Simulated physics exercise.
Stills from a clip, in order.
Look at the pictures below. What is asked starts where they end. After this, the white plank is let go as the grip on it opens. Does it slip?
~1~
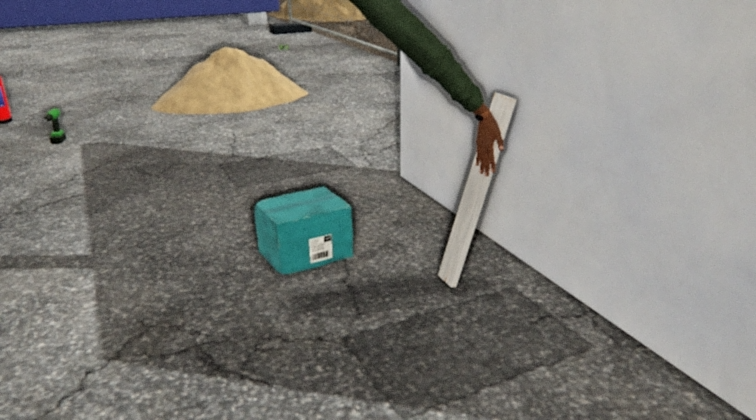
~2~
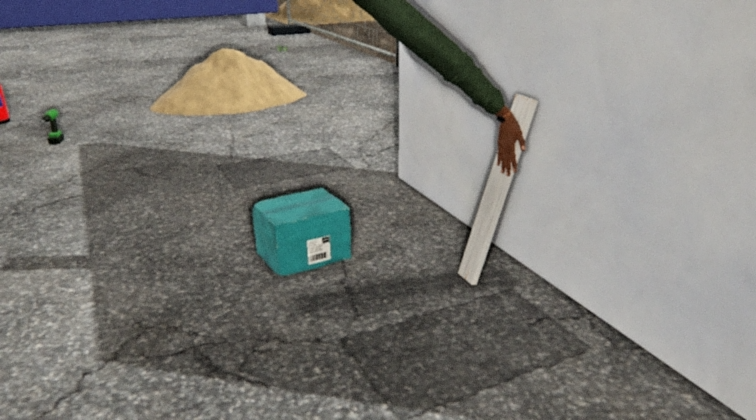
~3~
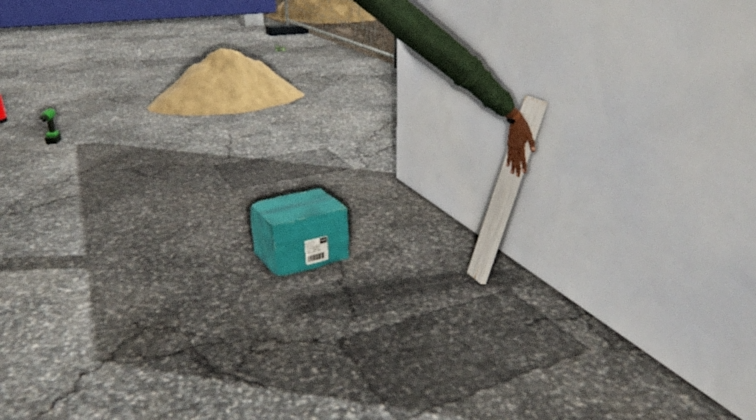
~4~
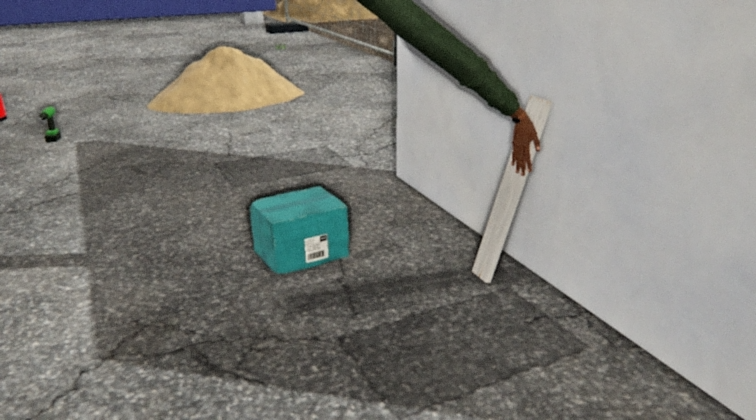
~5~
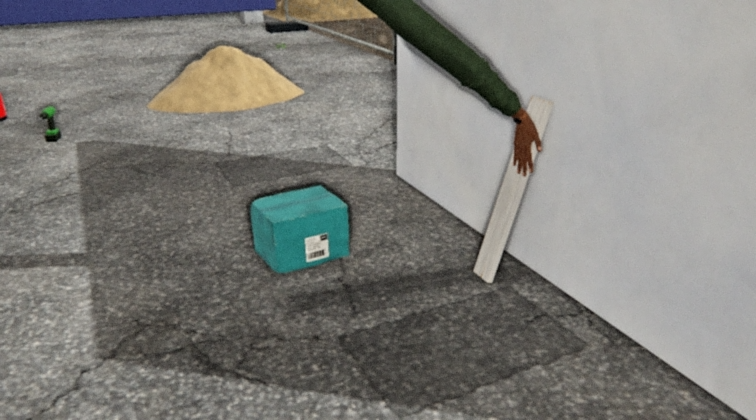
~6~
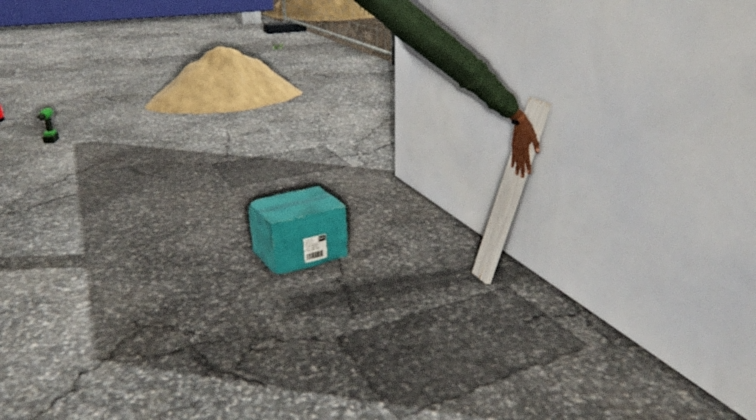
No, stays put.
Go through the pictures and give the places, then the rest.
On its way; white plank (475, 193); turquoise box (304, 229), in the first picture.
On its way; white plank (496, 192); turquoise box (302, 231), in the second picture.
On its way; white plank (505, 193); turquoise box (300, 231), in the third picture.
On its way; white plank (510, 192); turquoise box (300, 229), in the fourth picture.
Propped up under the hand; white plank (511, 192); turquoise box (300, 228), in the fifth picture.
Propped up under the hand; white plank (509, 193); turquoise box (298, 229), in the sixth picture.
Then, 0.40 s later than the last frame, all is still.
Then, 0.90 s later than the last frame, white plank resting near (509, 193).
When it is over, both as before. End places, in pixels of the last picture, white plank near (509, 193). The plank remains leaning.
